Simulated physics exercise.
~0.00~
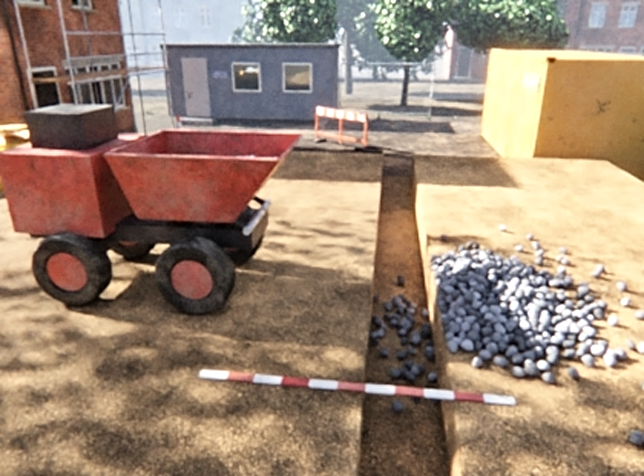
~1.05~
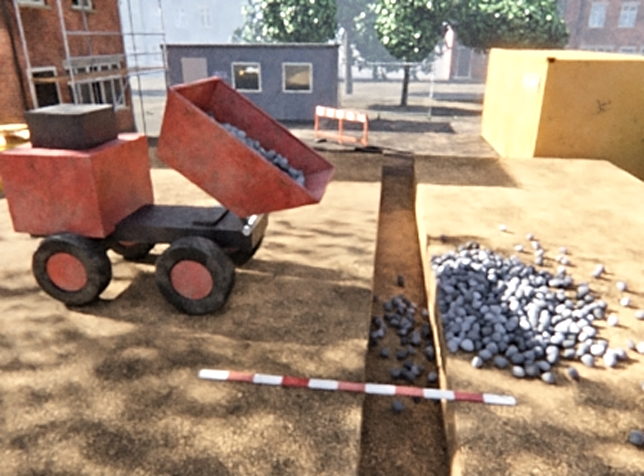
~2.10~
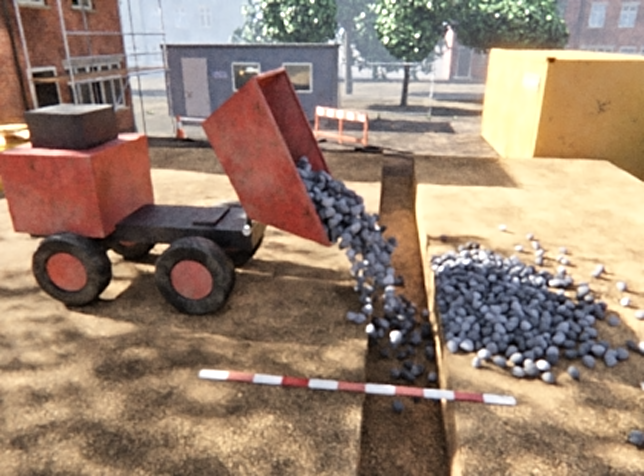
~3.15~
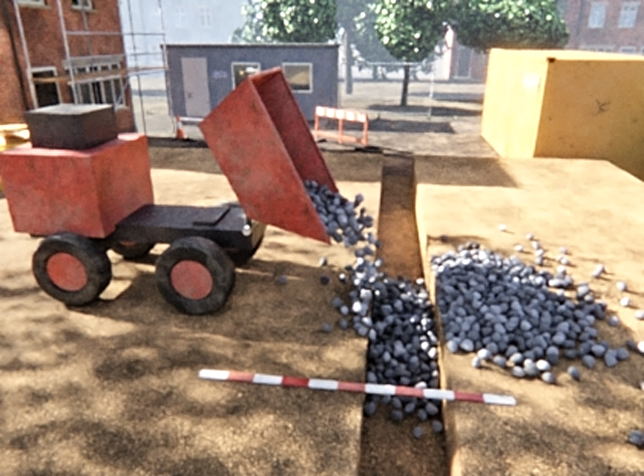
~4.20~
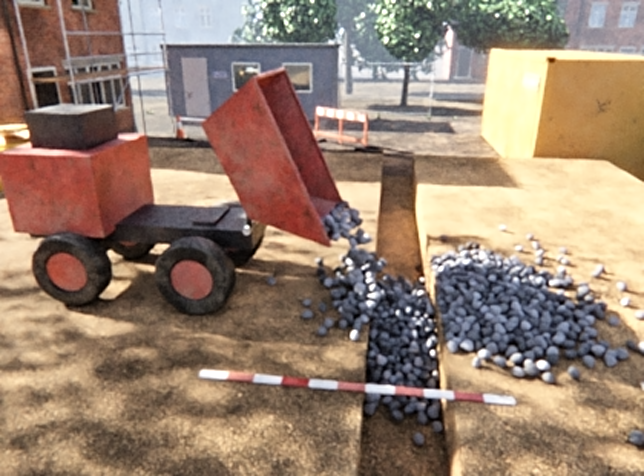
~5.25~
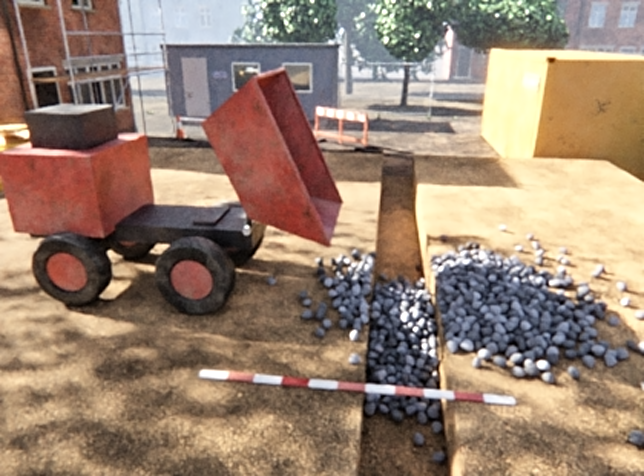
Red dumper tipping its skip and pouring grey stones into a trench, leaving the skip empty and some stones on the near edge.
